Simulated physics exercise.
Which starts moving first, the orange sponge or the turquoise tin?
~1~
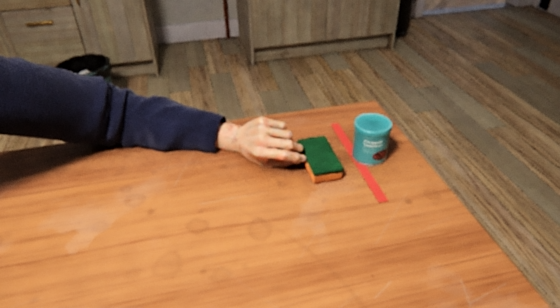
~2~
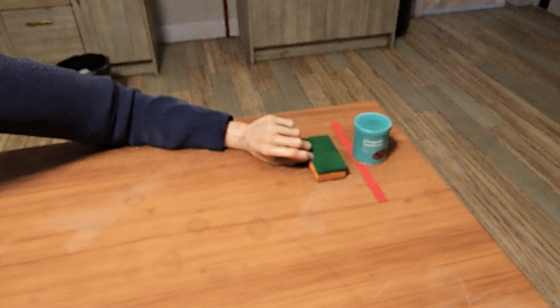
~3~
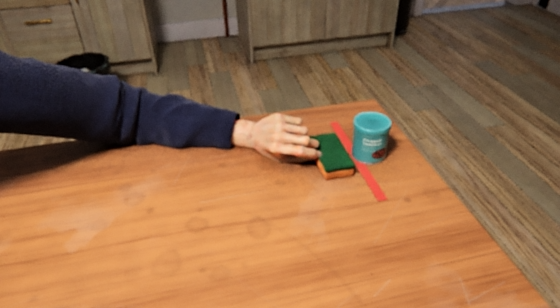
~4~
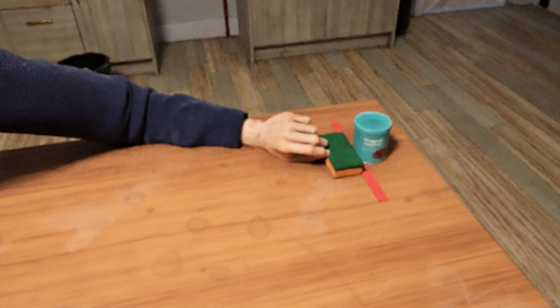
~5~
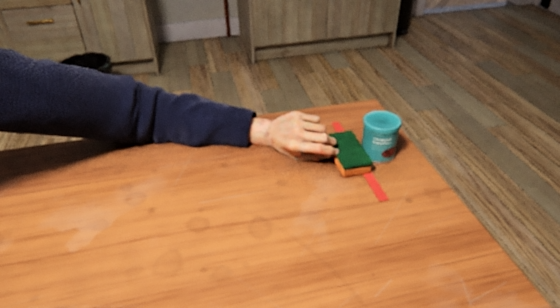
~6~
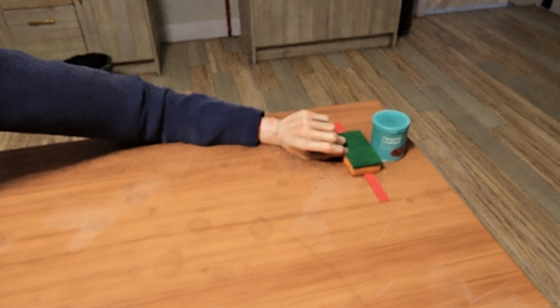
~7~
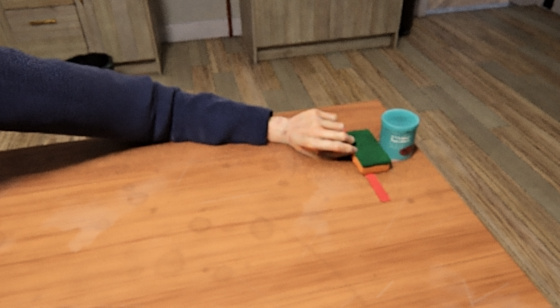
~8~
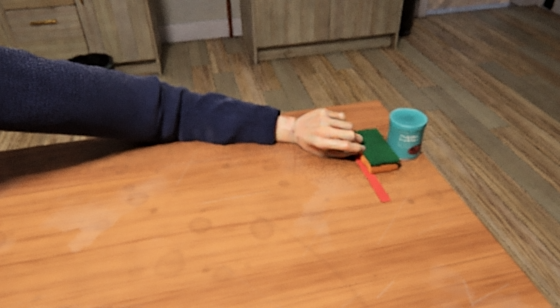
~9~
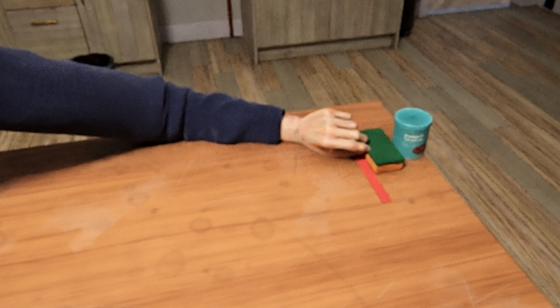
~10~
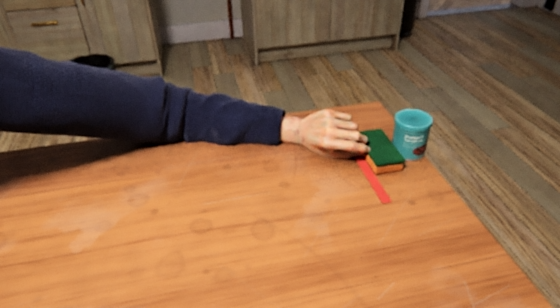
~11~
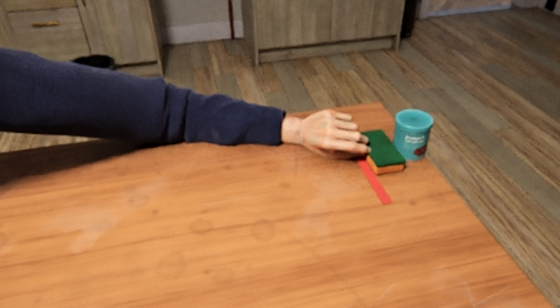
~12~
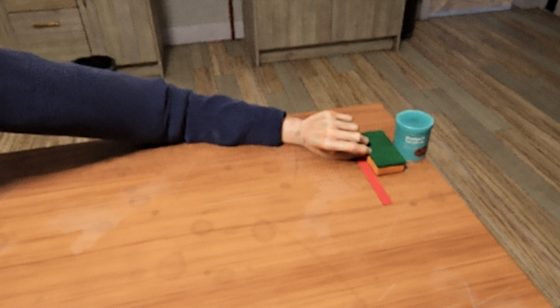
The orange sponge starts moving first, pushed to the right by the hand. The turquoise tin stays still until later, when it too shifts right.
